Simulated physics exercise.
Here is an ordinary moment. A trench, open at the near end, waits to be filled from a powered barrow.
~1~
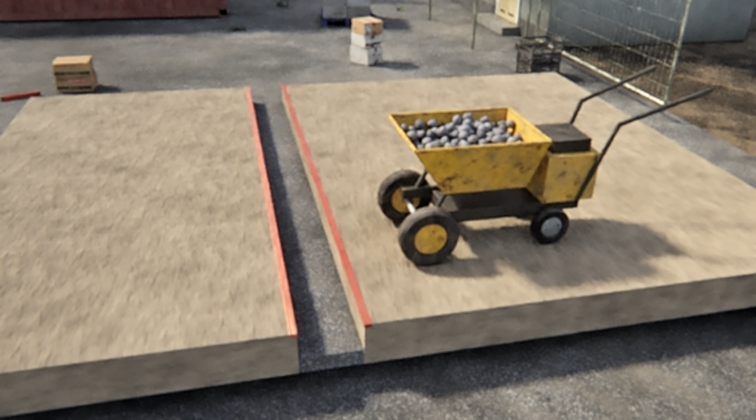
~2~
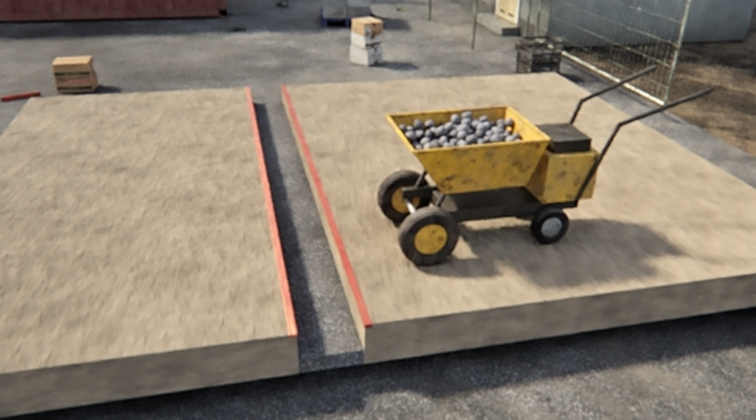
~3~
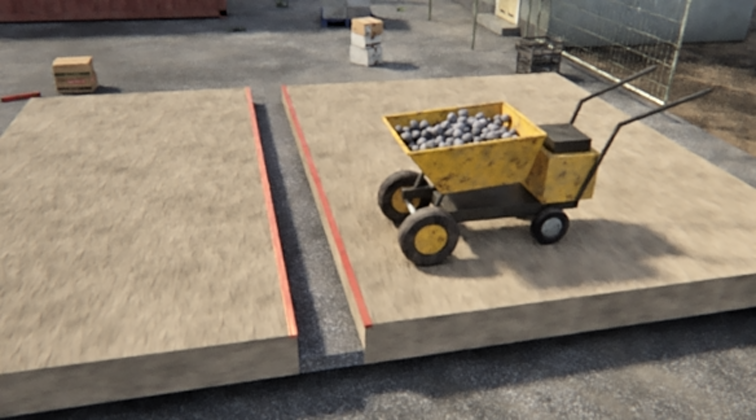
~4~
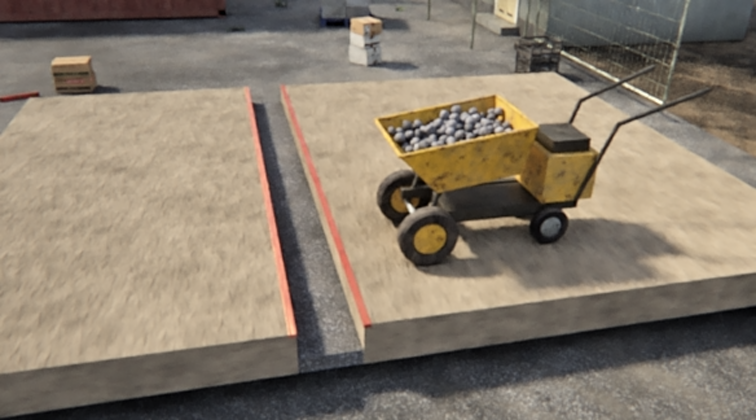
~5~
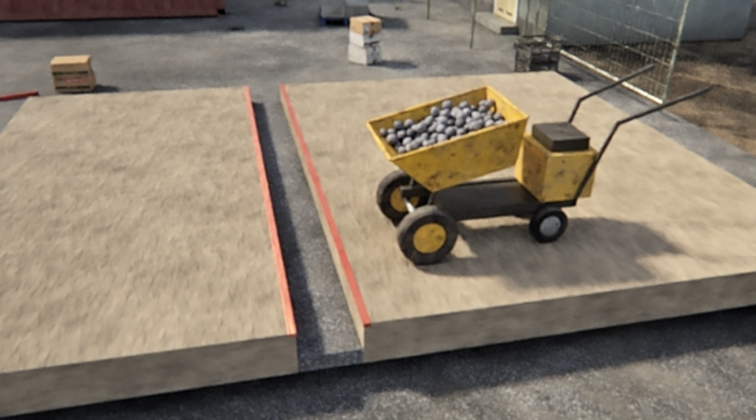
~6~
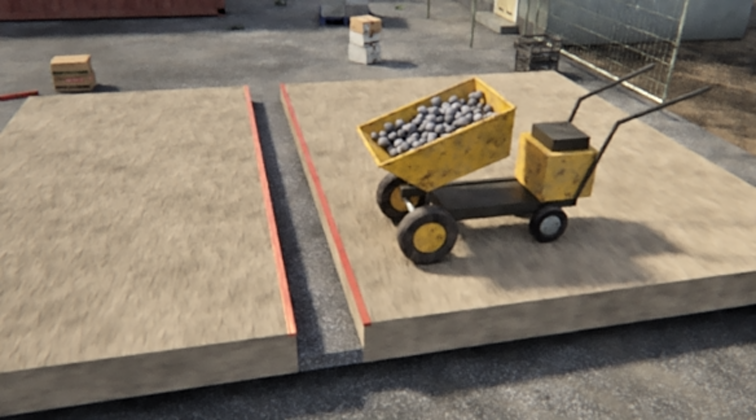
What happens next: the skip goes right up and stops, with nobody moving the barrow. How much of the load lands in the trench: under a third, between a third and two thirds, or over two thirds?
Over two thirds.
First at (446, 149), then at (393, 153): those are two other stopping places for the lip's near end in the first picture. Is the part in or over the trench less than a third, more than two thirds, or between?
Okay, the first stop comes out as beyond two thirds and the second as in the middle band.
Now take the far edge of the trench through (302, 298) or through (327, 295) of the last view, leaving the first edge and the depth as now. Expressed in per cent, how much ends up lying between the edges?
Roughly 60 per cent, and 20 per cent.
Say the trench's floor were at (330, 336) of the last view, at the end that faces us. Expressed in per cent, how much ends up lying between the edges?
Around 70 per cent.
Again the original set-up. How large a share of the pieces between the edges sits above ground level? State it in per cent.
Estimate: Around 15 %.
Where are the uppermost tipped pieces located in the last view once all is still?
Estimated top, final frame: Near (307, 241).
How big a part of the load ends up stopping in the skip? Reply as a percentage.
Around 0 in a hundred.
Soon after the last picture, skip tipped steeply; all in the skip.
A little later, skip tipped right over; most in the skip; a small part in or heaped over the trench; a stray few beyond it; a small part falling.
Later still, skip tipped right over; about a third in the skip; about half in or heaped over the trench; a small part beyond it; a stray few falling.
By the end, skip tipped right over; a stray few in the skip; most in or heaped over the trench; a small part beyond it.
